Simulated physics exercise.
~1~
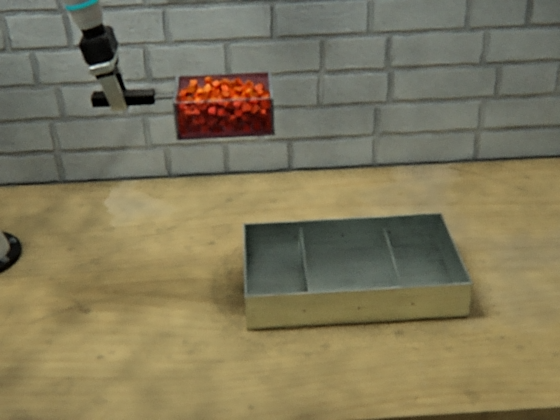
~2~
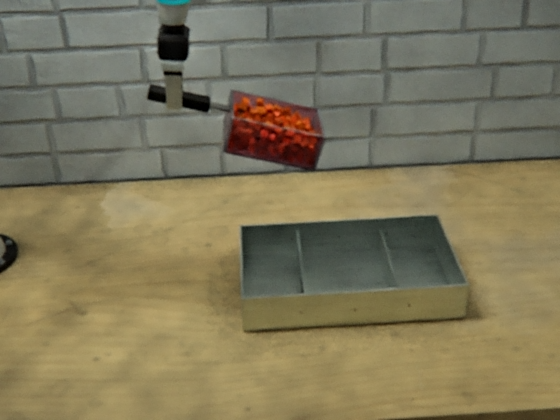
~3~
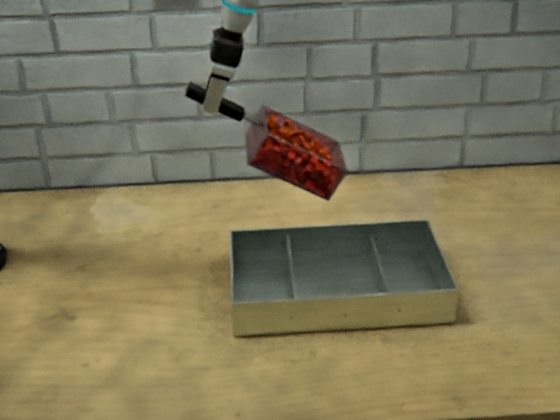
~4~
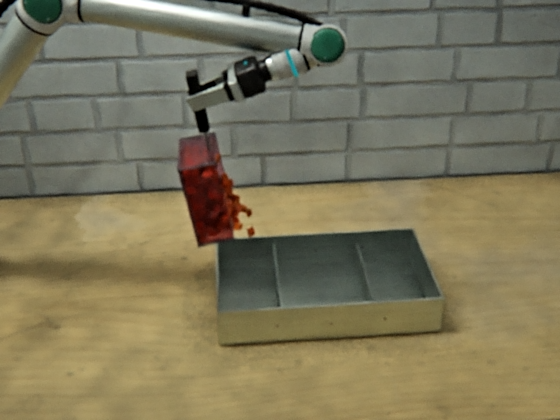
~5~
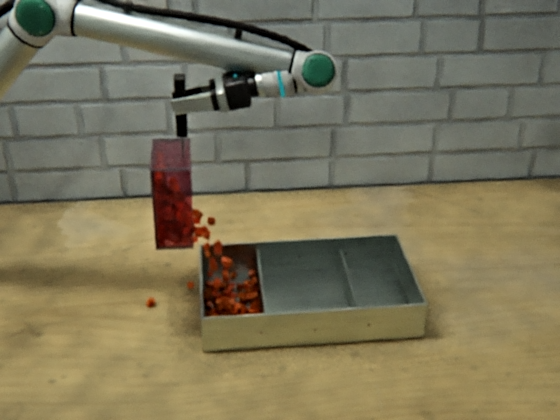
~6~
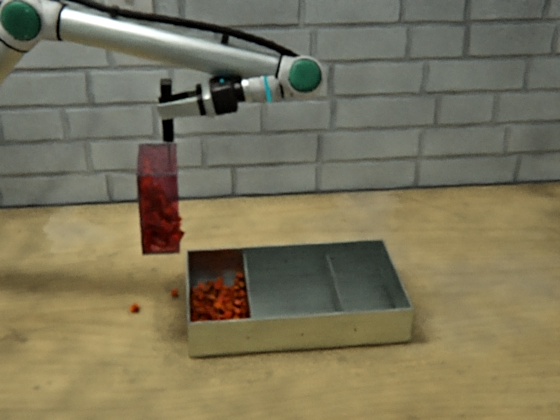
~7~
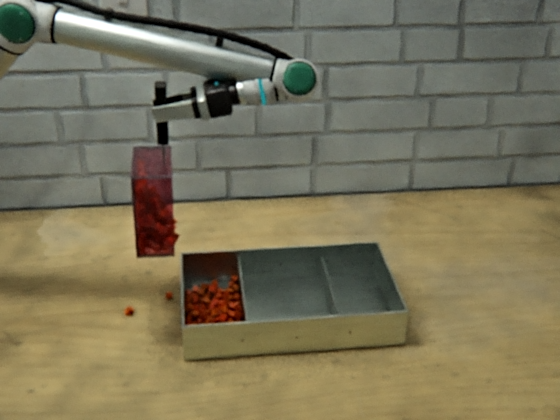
A robotic gripper holds a translucent red box filled with small orange-red pieces, seen from the front and slightly above, over a wooden table before a grey brick wall. A shallow metal tray with three compartments rests on the table. The gripper carries the box rightward and tips it down to the right, then swings back left as its pale, green-jointed arm comes into view. With the box upright, pieces tumble into the tray's left compartment, and a few stray onto the table. The flow dwindles, leaving a pile there, the other compartments empty and many pieces still in the box.
